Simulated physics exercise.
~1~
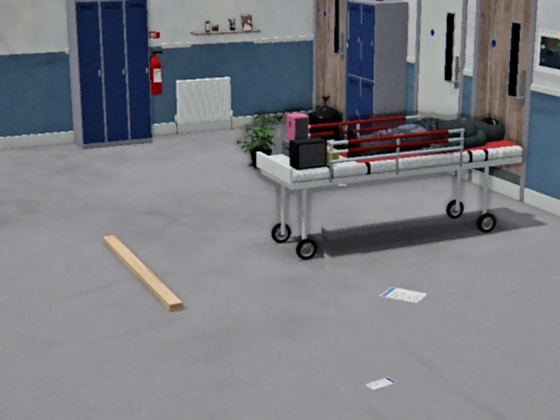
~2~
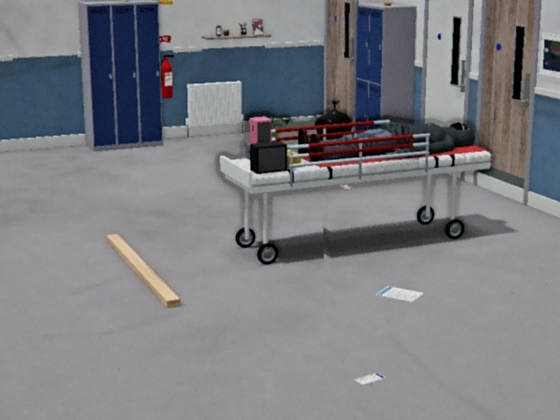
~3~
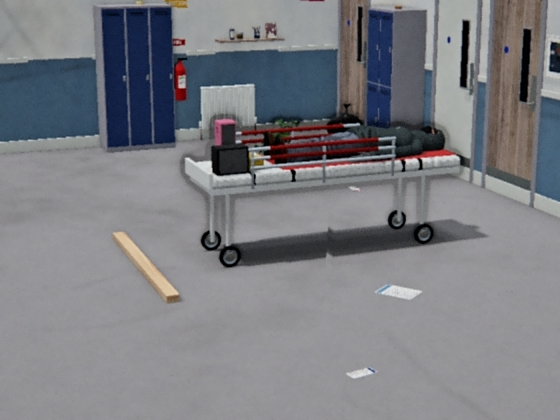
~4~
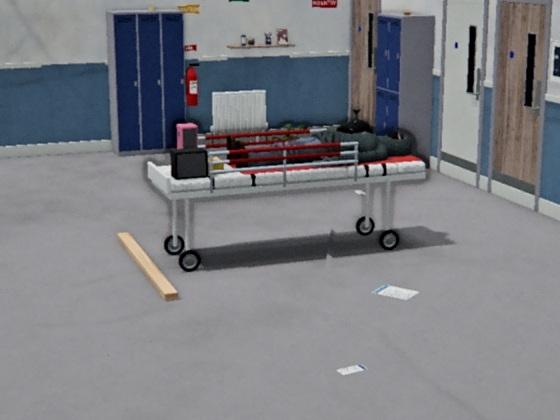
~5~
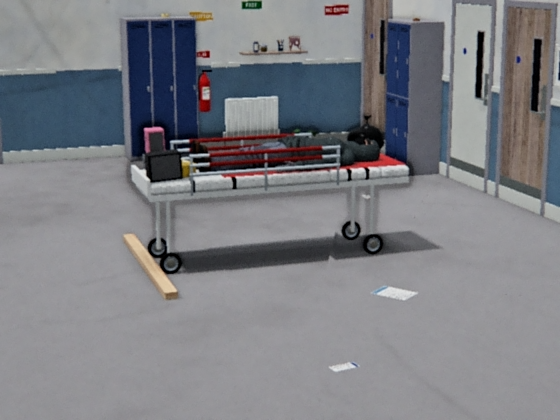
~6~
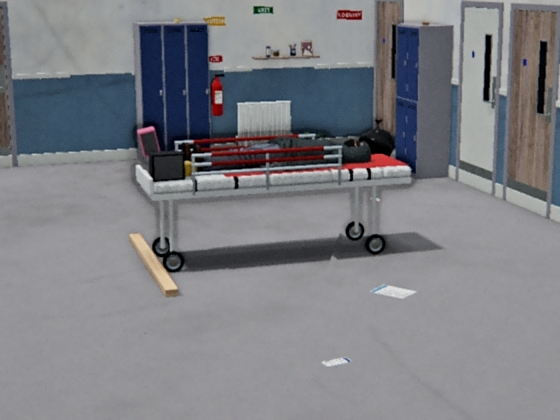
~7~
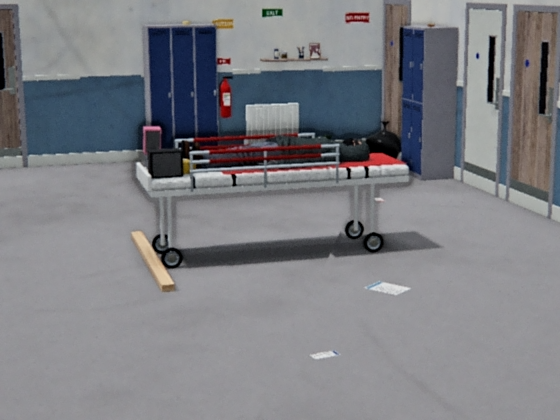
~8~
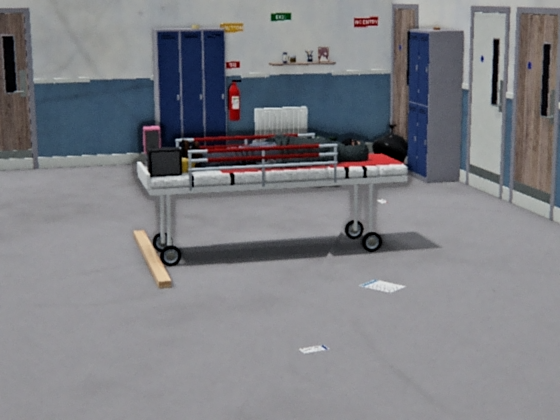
A ward trolley carrying a lying person and several items rolls left across a grey floor and stops at a wooden sill; a pink object beside the black monitor tilts briefly, then settles upright, and the person and visible items remain aboard.
